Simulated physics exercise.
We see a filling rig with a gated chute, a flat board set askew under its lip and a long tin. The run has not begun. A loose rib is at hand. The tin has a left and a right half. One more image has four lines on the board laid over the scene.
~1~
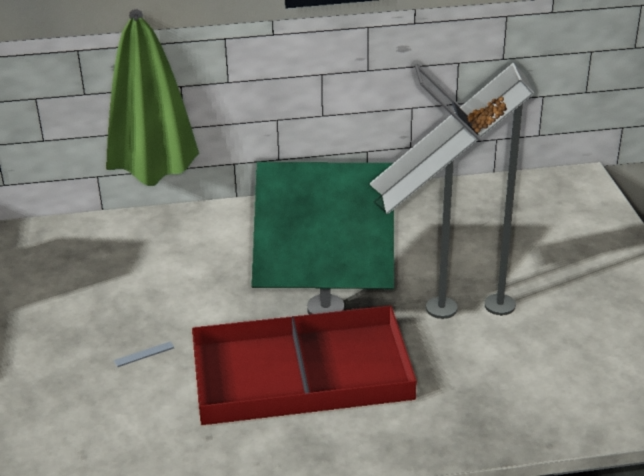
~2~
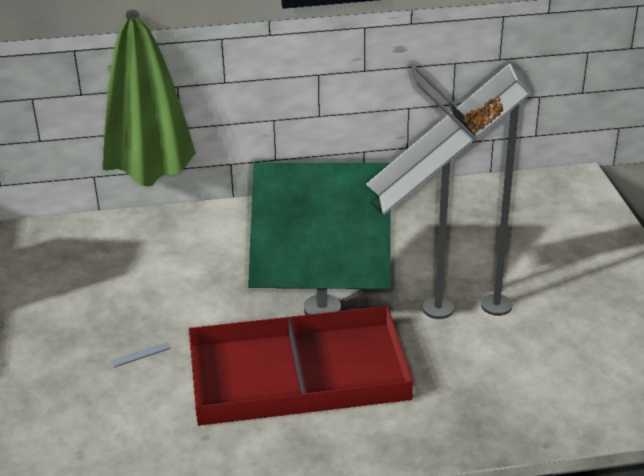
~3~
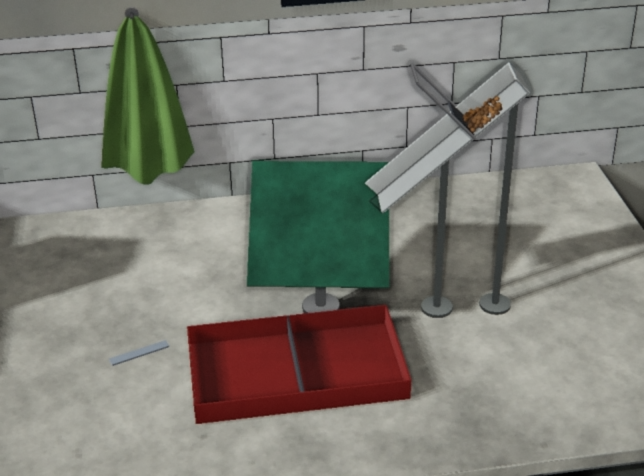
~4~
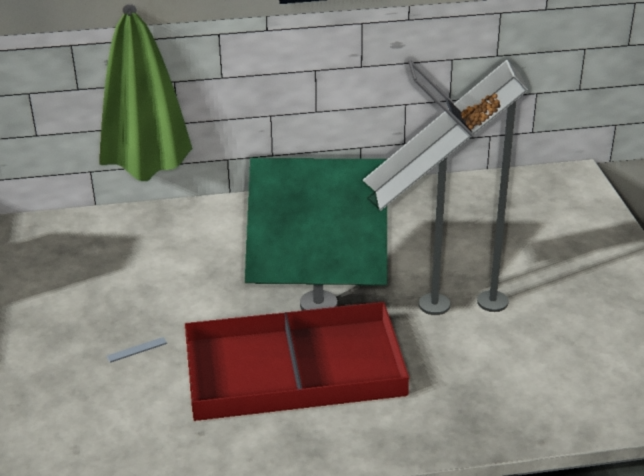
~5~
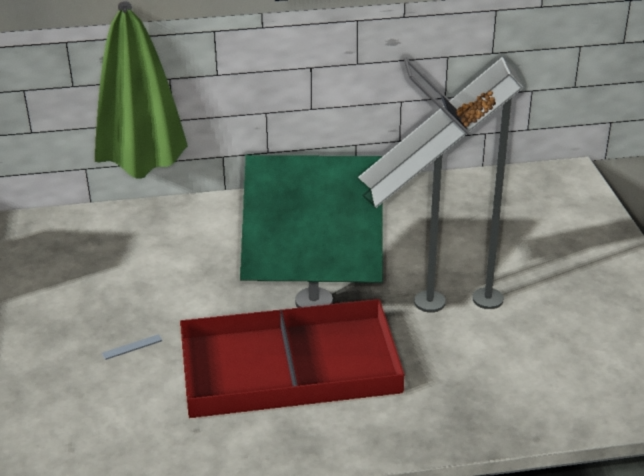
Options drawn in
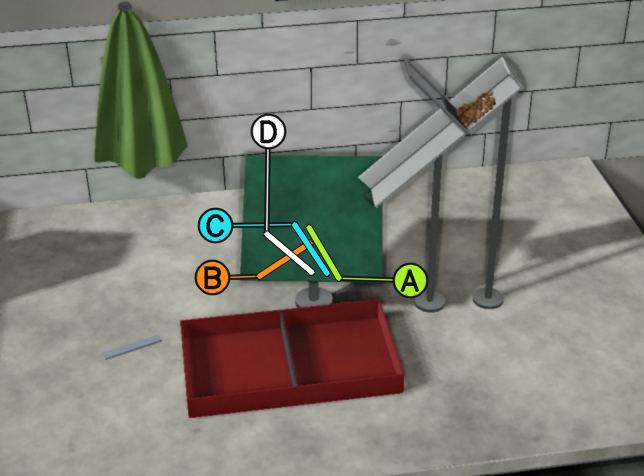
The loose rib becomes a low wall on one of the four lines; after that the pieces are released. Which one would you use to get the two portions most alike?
B works best here.
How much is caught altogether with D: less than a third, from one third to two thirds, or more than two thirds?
Line D gives more than two thirds.
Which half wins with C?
The right half.
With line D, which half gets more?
Right.
On the marked copy, line A from (309, 227) to (338, 278); line B from (310, 243) to (259, 276); line C from (294, 224) to (326, 273); line D from (266, 234) to (311, 272).
With A, of what is caught, about a tenth in the left half, almost all in the right.
With B, of what is caught, roughly half in the left half, roughly half in the right.
With C, of what is caught, just a few in the left half, almost all in the right.
With D, of what is caught, about a tenth in the left half, almost all in the right.
